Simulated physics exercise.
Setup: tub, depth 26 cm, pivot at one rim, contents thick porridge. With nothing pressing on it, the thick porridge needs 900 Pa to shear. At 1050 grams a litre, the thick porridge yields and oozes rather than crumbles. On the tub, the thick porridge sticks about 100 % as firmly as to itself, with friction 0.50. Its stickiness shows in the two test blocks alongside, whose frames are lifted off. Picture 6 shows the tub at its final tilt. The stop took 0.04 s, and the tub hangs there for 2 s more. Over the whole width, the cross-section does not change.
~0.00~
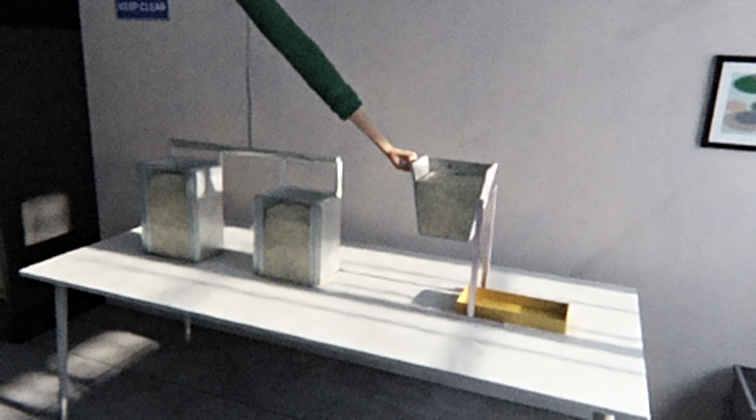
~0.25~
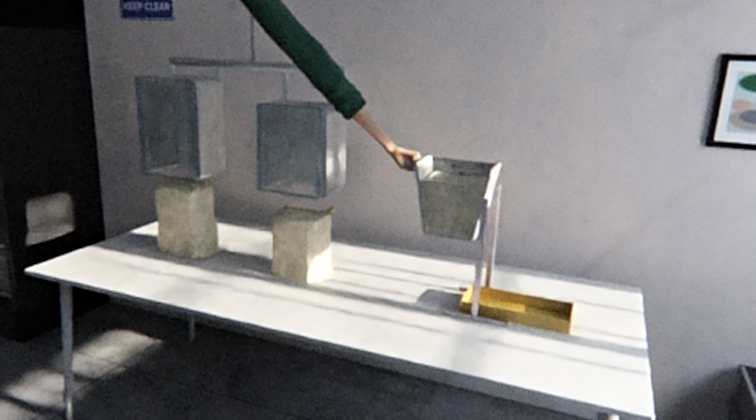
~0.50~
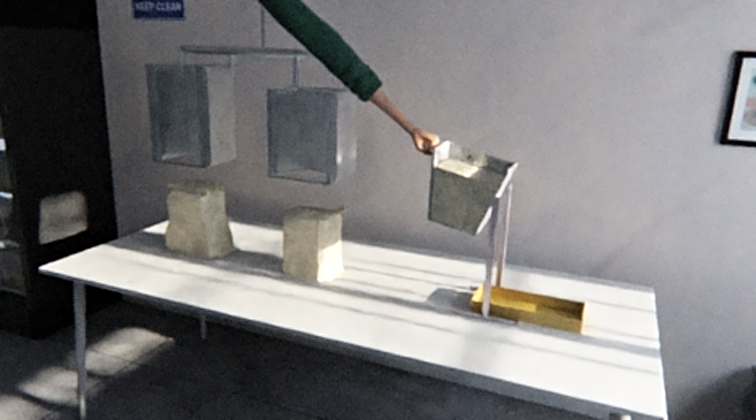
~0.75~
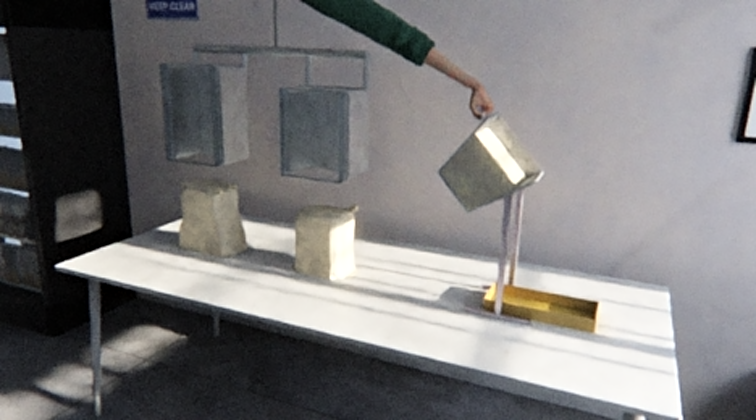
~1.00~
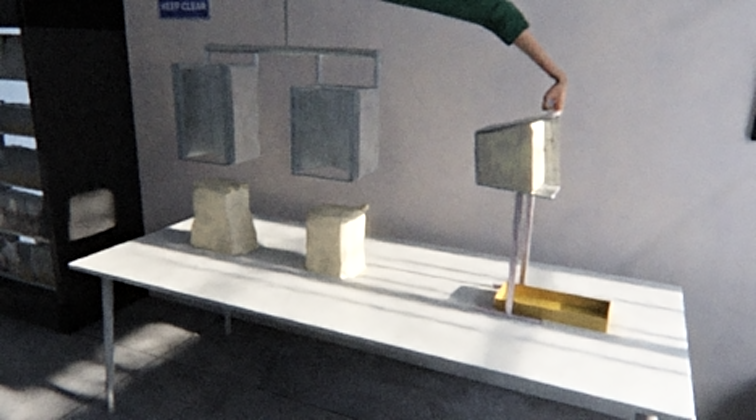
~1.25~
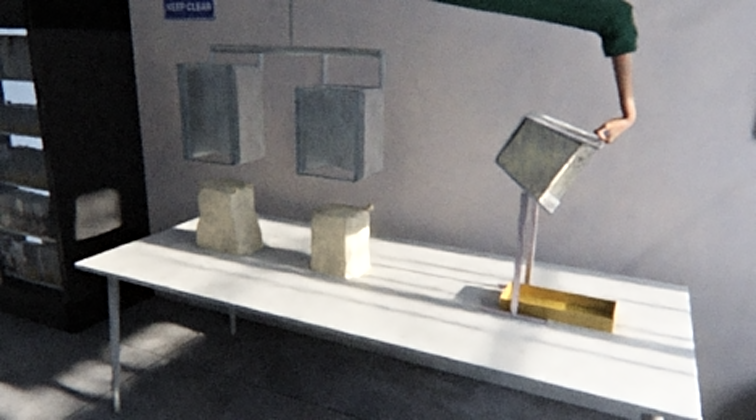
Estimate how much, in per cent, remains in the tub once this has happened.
I would say about 0 per cent remains in the tub.
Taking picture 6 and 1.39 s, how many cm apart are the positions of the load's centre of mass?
Shift: Roughly 6 cm.
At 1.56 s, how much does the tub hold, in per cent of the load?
Some 30 per cent.
By 1.39 s, the tub is at 118 degrees and holds 99 %.
By 1.56 s, the tub is at 118 degrees and holds 30 %.
By 1.73 s, the tub is at 118 degrees and holds 0 %.
By 1.90 s, the tub is at 118 degrees and holds 0 %.
By 3.25 s, at the end, the tub is at 118 degrees and holds 0 %.
